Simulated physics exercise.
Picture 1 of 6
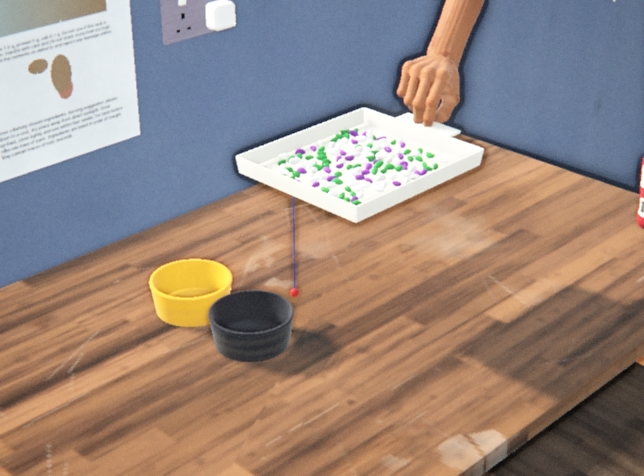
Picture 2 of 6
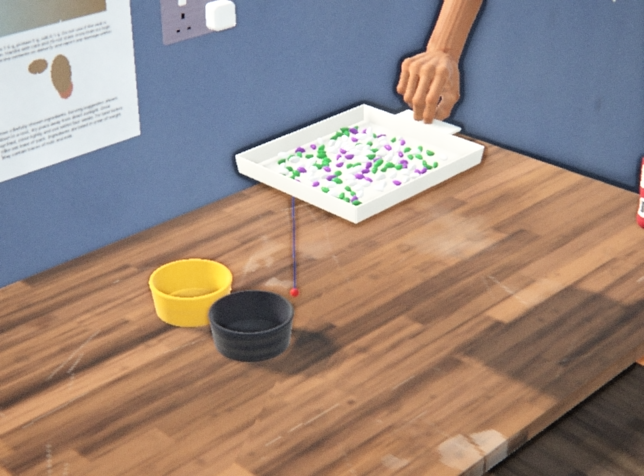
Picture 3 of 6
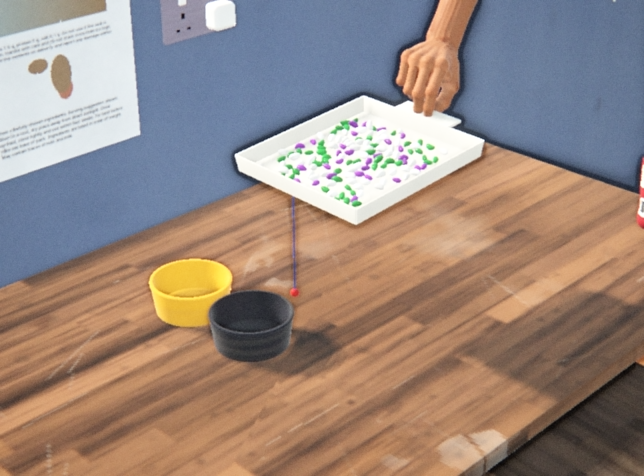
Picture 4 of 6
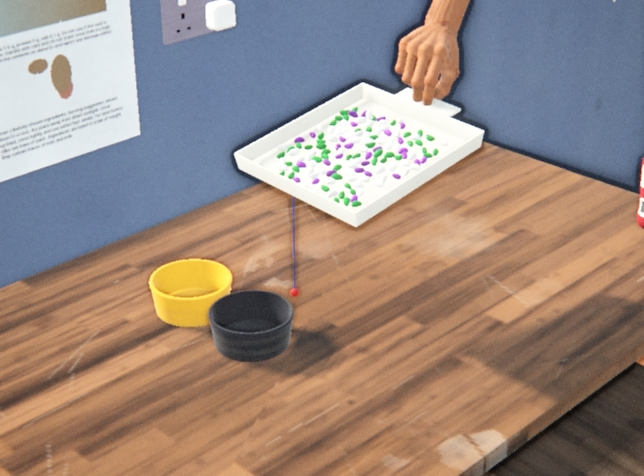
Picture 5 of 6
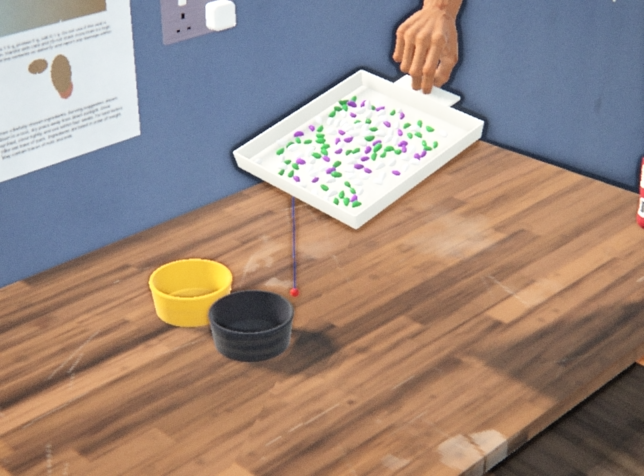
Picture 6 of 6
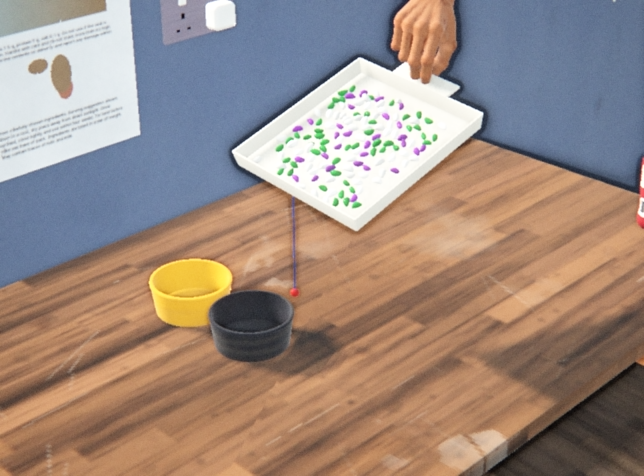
At the start, a hand holds a white tray of green, purple and white pieces nearly level above a wooden table with a yellow dish and a black dish. The hand then gradually raises the tray's back edge, tilting it steadily toward the front, while the dishes stay still.
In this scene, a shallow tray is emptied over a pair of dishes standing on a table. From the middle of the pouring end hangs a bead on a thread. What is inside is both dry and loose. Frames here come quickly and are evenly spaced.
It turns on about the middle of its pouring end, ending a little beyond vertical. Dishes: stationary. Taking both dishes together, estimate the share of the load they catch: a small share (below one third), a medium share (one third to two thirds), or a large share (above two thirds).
They catch a small share of it.
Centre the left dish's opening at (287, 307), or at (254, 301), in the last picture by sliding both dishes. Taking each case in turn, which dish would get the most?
On the first try it would be the one on the right, and on the second the one on the right.
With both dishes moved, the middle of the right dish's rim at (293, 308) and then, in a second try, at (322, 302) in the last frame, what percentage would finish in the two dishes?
About 10% on the first try and 0% on the second.
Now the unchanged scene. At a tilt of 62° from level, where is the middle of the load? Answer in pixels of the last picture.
The middle of the pieces shows up near (330, 178).
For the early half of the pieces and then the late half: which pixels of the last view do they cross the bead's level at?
At (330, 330) for the first part, then at (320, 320) for the others.
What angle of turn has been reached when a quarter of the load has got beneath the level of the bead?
The angle is around 110°.
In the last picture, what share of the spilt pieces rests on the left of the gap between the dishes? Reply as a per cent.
I make it about 0 percent or so.
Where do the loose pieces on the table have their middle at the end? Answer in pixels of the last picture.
Its middle is at roughly (326, 379).
Soon, tray tipped steeply; all on the tray.
A while on, tray tipped past a quarter turn; most on the tray; a small part outside both; a small part in the air.
Towards the end, tray tipped past a quarter turn; a small part in the right dish; nearly all outside both.
Finally, tray tipped past a quarter turn; a small part in the right dish; none in the left dish; nearly all outside both.
